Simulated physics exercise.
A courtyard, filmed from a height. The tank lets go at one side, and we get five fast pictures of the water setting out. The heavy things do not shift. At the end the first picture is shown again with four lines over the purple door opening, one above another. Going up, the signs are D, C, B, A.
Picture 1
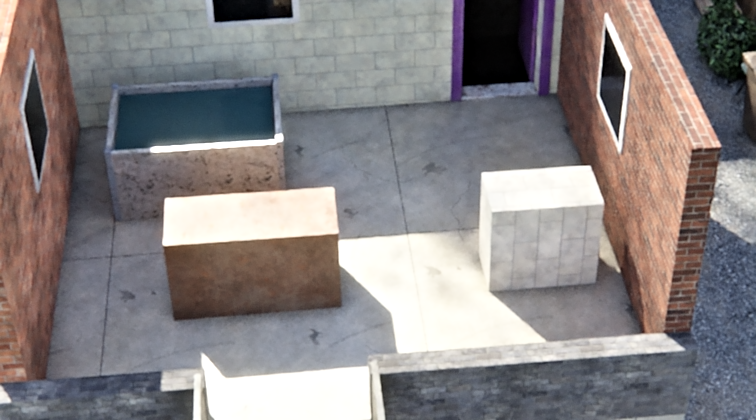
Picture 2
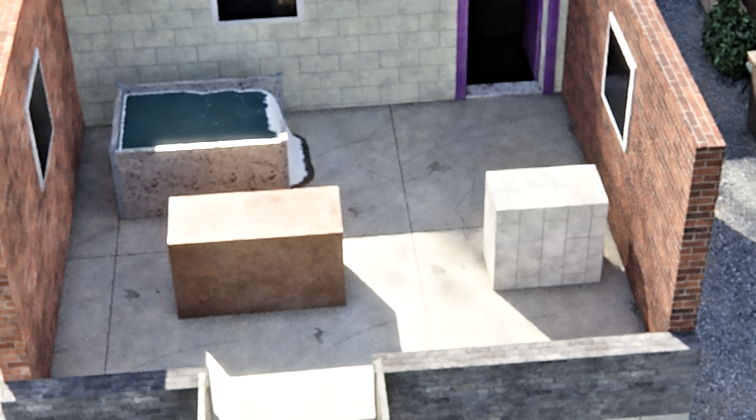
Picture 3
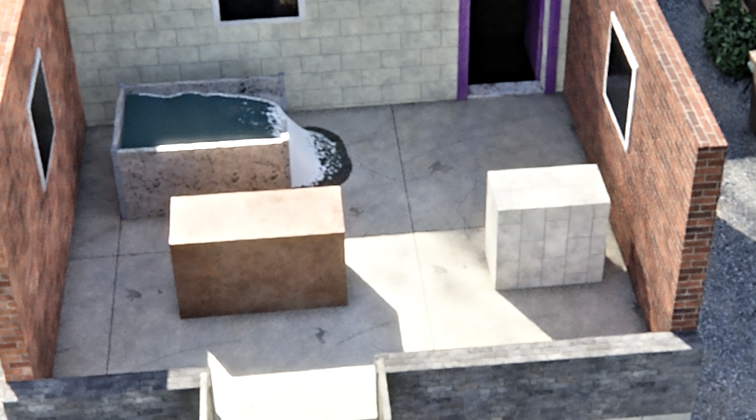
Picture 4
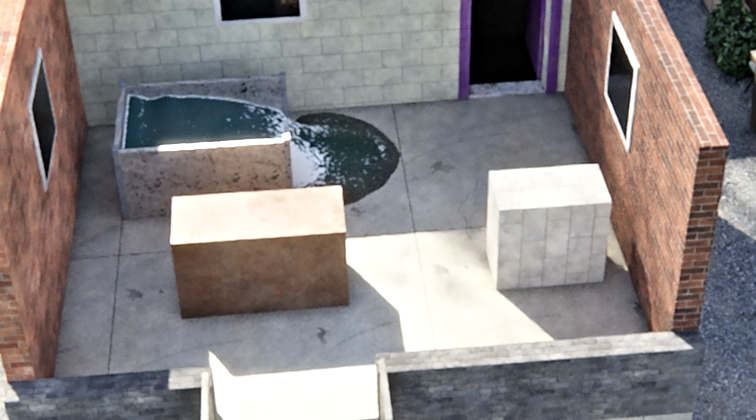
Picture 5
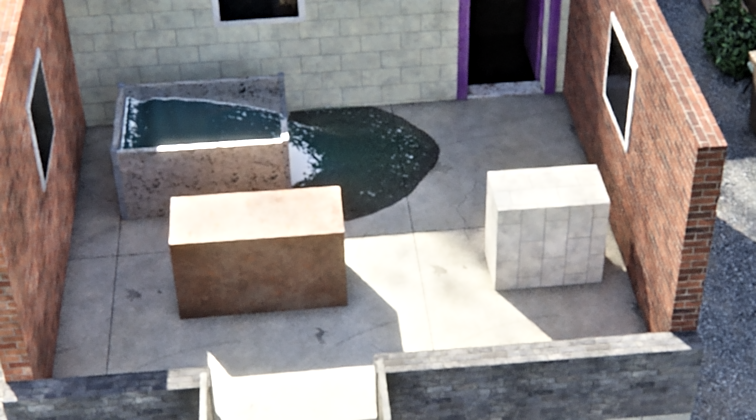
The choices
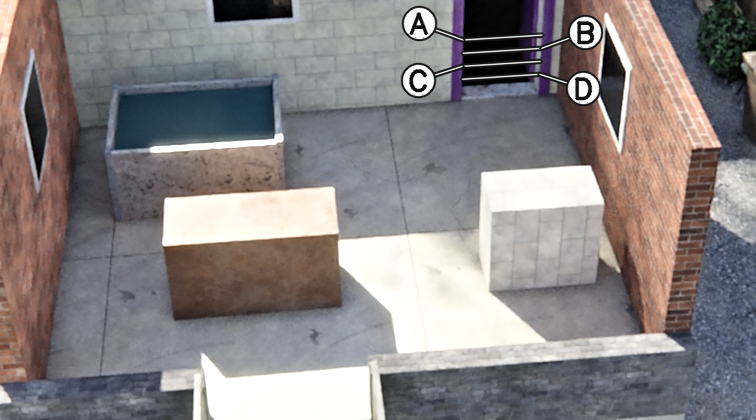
Stone tank in a roofless brick-walled yard letting water out over its right side, the dark pool spreading across the paved floor.
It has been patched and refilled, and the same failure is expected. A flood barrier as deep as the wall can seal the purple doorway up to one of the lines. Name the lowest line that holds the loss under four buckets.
Choose D.
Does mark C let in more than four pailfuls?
No, that is safe.
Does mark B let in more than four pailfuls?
No, not at all.
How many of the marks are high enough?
All four.
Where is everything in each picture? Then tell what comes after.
The first frame shows water in the tank at rest, its middle at (195, 120); foot of the purple doorway at (500, 97); open gate at (286, 357).
In the second frame, 1 % of the ground under water, visible out to (299, 143).
In the third frame, 3 % of the ground under water, visible out to (310, 132).
In the fourth frame, 7 % of the ground under water, visible out to (389, 146).
In the fifth frame, 12 % of the ground under water, visible out to (424, 138).
In white, A at (502, 37); B at (502, 50); C at (501, 63); D at (500, 76); from the bottom up D, C, B, A.
If A is chosen, nothing gets over.
If B is chosen, nothing gets over.
If C is chosen, nothing gets over.
If D is chosen, a splash gets over, under a bucket.
